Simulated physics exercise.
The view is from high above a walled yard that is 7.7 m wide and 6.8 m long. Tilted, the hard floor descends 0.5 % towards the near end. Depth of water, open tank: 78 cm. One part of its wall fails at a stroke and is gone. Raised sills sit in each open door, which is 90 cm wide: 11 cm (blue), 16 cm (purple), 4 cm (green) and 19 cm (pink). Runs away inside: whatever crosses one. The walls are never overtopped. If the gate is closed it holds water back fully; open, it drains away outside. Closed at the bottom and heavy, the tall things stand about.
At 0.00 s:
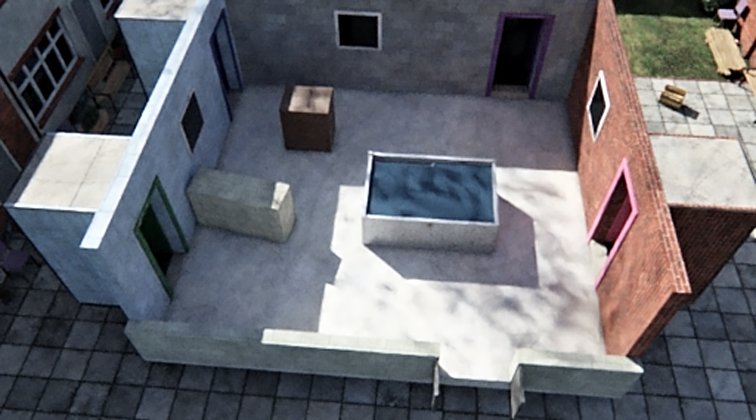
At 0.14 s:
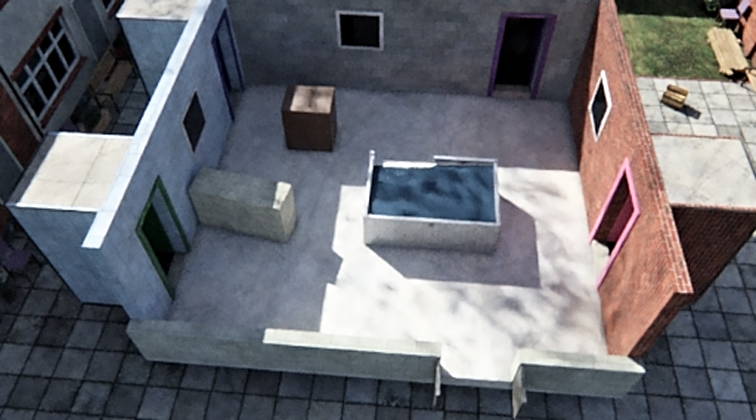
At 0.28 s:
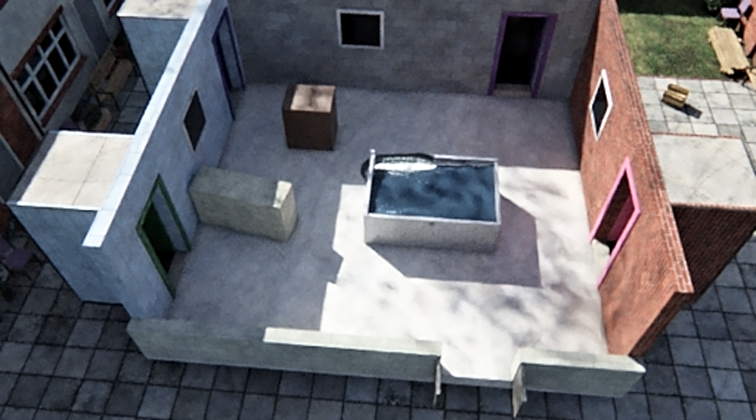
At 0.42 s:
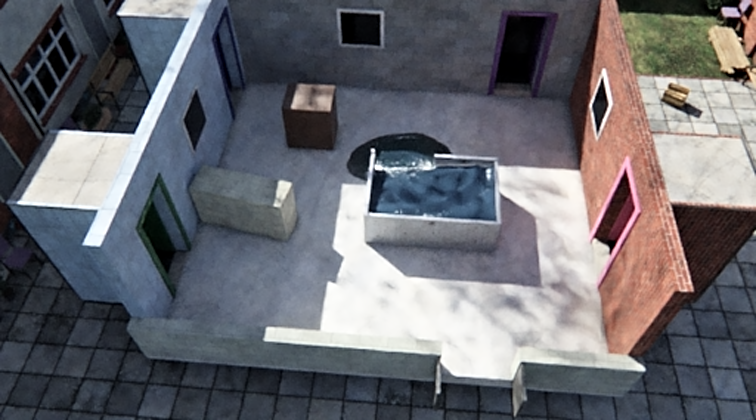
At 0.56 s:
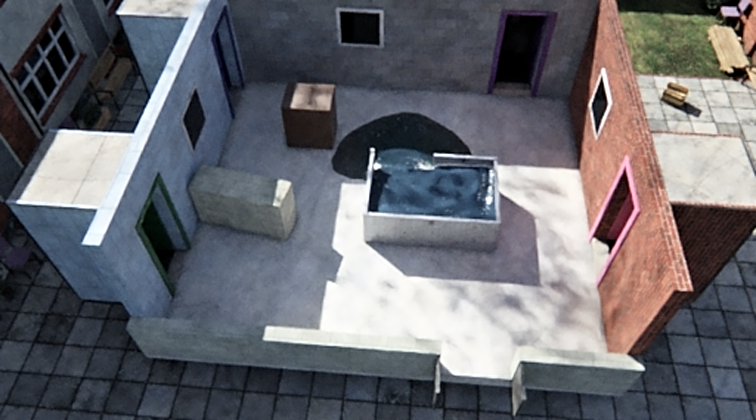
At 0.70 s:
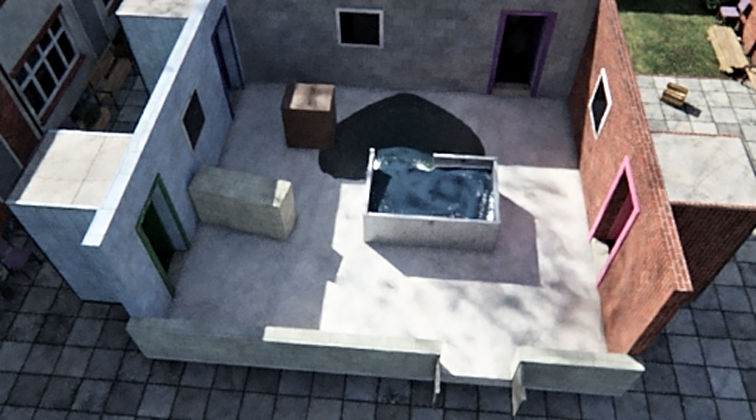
In a walled yard, water pours from an open tank's far side and spreads darkly.
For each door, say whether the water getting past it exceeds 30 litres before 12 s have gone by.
By that time: The blue door exceeds 30 litres; the purple door stays at or below 30 litres; the green door stays at or below 30 litres; the pink door stays at or below 30 litres.
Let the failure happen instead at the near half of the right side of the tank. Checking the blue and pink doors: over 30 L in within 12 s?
Checking each door against the limit: Blue does not exceed it, pink tops it.
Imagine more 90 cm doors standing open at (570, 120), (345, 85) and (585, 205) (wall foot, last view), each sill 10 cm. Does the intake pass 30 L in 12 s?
Taking them in order, the first gets enough, the second enough and the third too little.
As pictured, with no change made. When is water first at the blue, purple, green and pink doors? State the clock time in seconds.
The front reaches blue at 2.2 s, purple at 1.5 s, green at 4.5 s, pink at 4.0 s.
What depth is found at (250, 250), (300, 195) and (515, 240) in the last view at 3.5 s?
Reading - approx. 0 / 0 / 0 cm.
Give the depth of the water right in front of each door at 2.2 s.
Blue 11 cm, purple 12 cm, green 0 cm, pink 0 cm.
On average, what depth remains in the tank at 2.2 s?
Mean depth: Some 36 cm.
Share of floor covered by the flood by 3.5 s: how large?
Covered: Roughly 40 per cent.
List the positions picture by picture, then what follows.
The first picture shows the open tank at (431, 190) is whole and still, 78 cm deep.
In the second picture, water pours out on the open tank's far side and has run 0.7 m, to a hidden place; typically 7 cm deep outside, 78 cm at the open tank's back.
In the third picture, the front is at a hidden place, 0.9 m from the gap on the open tank's far side; 1.0 m2 of floor is under water; 78 cm left at the back of the open tank.
In the fourth picture, the front is at (421, 136), 1.4 m from the gap on the open tank's far side; 2.3 m2 of floor is under water; 73 cm left at the back of the open tank.
In the fifth picture, the front is at (419, 117), 2.0 m from the gap on the open tank's far side; 4.1 m2 of floor is under water; 66 cm left at the back of the open tank.
In the sixth picture, water pours out on the open tank's far side and has run 2.7 m, to (400, 96); typically 5 cm deep outside, 67 cm at the open tank's back.
After 1.4 s water covers 20 % of the floor and is deepest (40 cm) near (386, 177); blue door not reached, purple door not reached, green door not reached, pink door not reached.
After 2.2 s water covers 25 % of the floor and is deepest (40 cm) near (365, 89); blue door 11 cm at the sill, 0 L in, purple door 12 cm at the sill, 0 L in, green door not reached, pink door not reached.
After 3.5 s water covers 40 % of the floor and is deepest (24 cm) near (235, 114); blue door 23 cm at the sill, 65 L in, purple door 10 cm at the sill, 0 L in, green door not reached, pink door not reached.
After 7.0 s water covers 70 % of the floor and is deepest (14 cm) near (204, 206); blue door 13 cm at the sill, 142 L in, purple door 10 cm at the sill, 0 L in, green door 1 cm at the sill, 0 L in, pink door 4 cm at the sill, 0 L in.
After 12.0 s water covers 90 % of the floor and is deepest (10 cm) near (551, 369); blue door 7 cm at the sill, 144 L in, purple door 6 cm at the sill, 0 L in, green door 1 cm at the sill, 0 L in, pink door 5 cm at the sill, 0 L in.
